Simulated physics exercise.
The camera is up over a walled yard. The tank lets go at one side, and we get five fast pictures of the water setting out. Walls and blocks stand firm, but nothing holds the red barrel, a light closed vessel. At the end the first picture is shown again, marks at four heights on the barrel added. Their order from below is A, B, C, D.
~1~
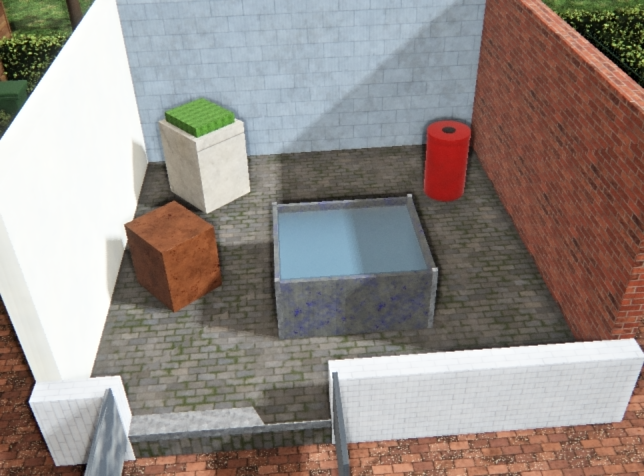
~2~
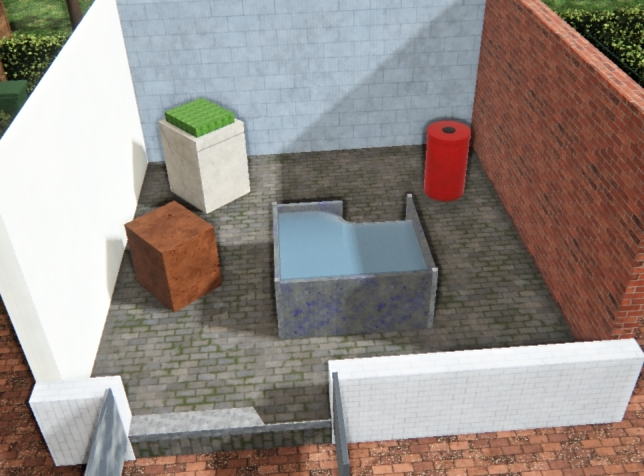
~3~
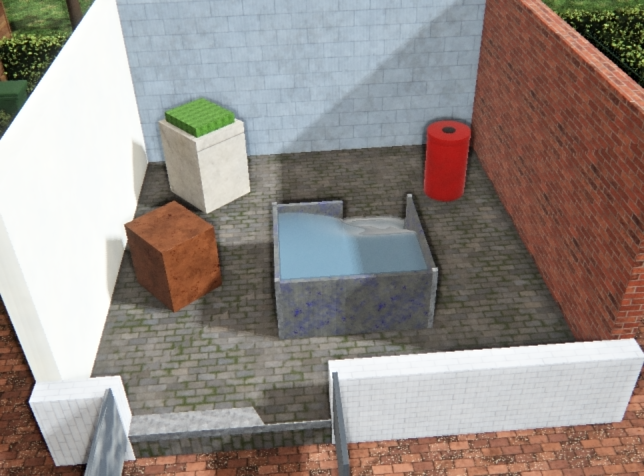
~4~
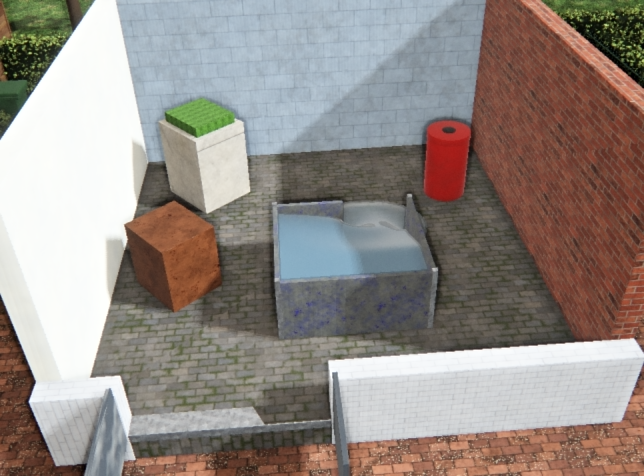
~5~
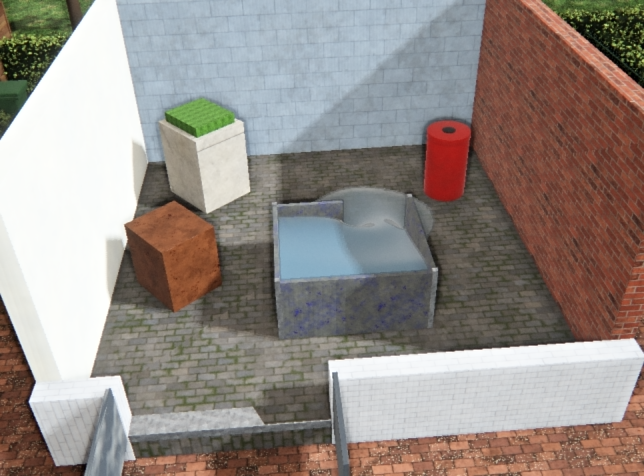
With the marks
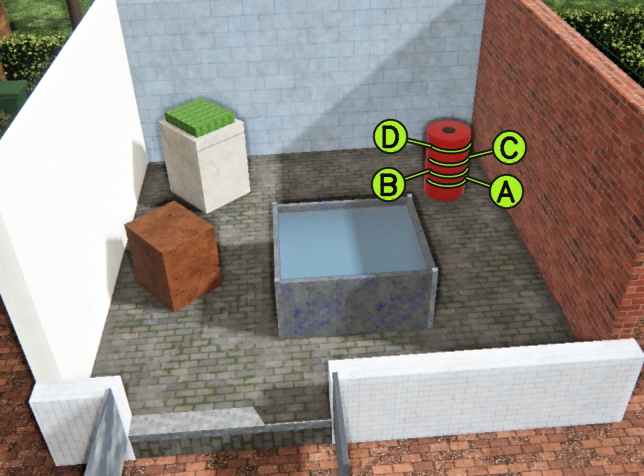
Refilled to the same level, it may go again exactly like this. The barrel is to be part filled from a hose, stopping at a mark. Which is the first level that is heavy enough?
Choose A.
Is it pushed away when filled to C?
No.
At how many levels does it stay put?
All of the four.
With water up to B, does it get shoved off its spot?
No, not at all.
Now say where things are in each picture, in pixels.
In the first frame, lid of the red barrel at (450, 130); tank full, its middle at (349, 242); open gate at (226, 372).
In the second frame, water covers 1 % of the ground, mostly out of sight from here.
In the third frame, water covers 3 % of the ground, mostly out of sight from here.
In the fourth frame, 6 % of the ground wet, in view closest to the barrel at (419, 222).
In the fifth frame, lid of the red barrel at (450, 130); 9 % of the ground wet, in view closest to the barrel at (412, 201).
On the marked copy, A at (450, 186); B at (451, 176); C at (452, 165); D at (454, 151); from the bottom up A, B, C, D.
With A, it does not move.
With B, it does not move.
With C, it does not move.
With D, it does not move.
